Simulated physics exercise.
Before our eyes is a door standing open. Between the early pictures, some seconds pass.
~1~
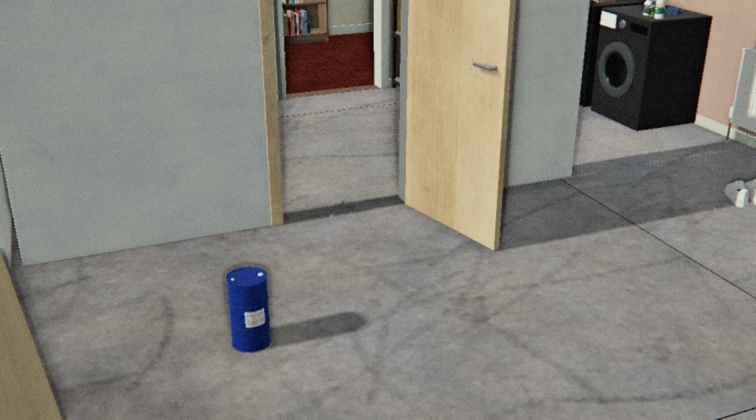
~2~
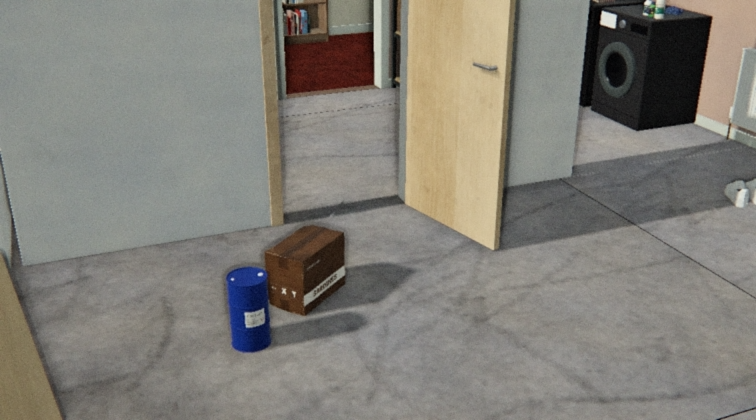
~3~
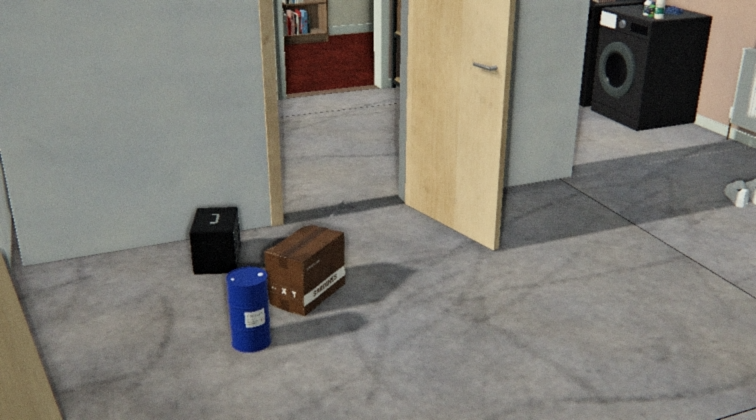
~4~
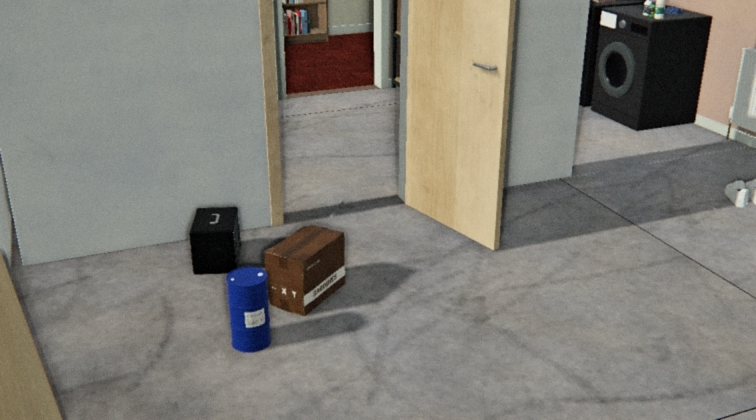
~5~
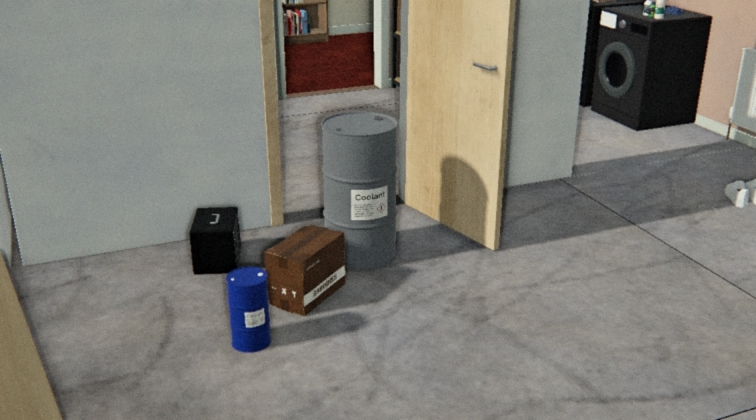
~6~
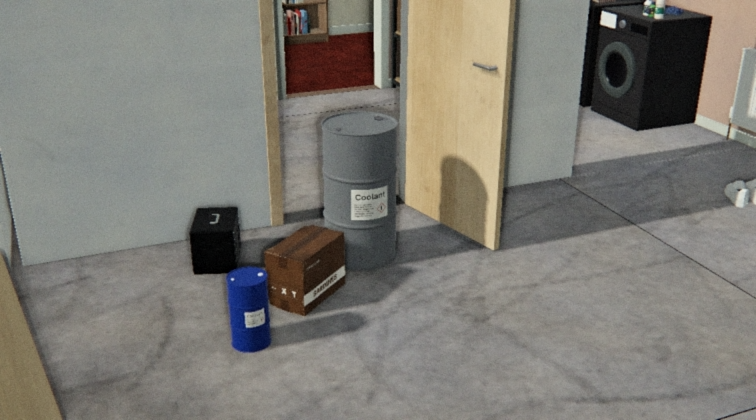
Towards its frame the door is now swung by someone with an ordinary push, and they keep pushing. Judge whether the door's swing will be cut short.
The door is held back.
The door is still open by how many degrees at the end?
Open angle: About 60°.
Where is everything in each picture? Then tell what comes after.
The first frame shows door wide open and still; blue canister (249, 310).
The second frame shows door wide open and still; blue canister (249, 310).
The third frame shows door wide open and still; brown box (306, 269); black toolbox (216, 240).
The fourth frame shows door wide open and still; blue canister (249, 310); brown box (306, 269).
The fifth frame shows door wide open and still; black toolbox (216, 240); blue canister (249, 310).
The sixth frame shows door wide open and still; grey drum (360, 191); brown box (306, 269).
Then, 0.70 s on from there, door at 86°.
Then, 1.00 s on from there, door at 71°.
In the end, door at 61°; all 4 unmoved. At the end, from the last picture's camera, grey drum near (356, 190).
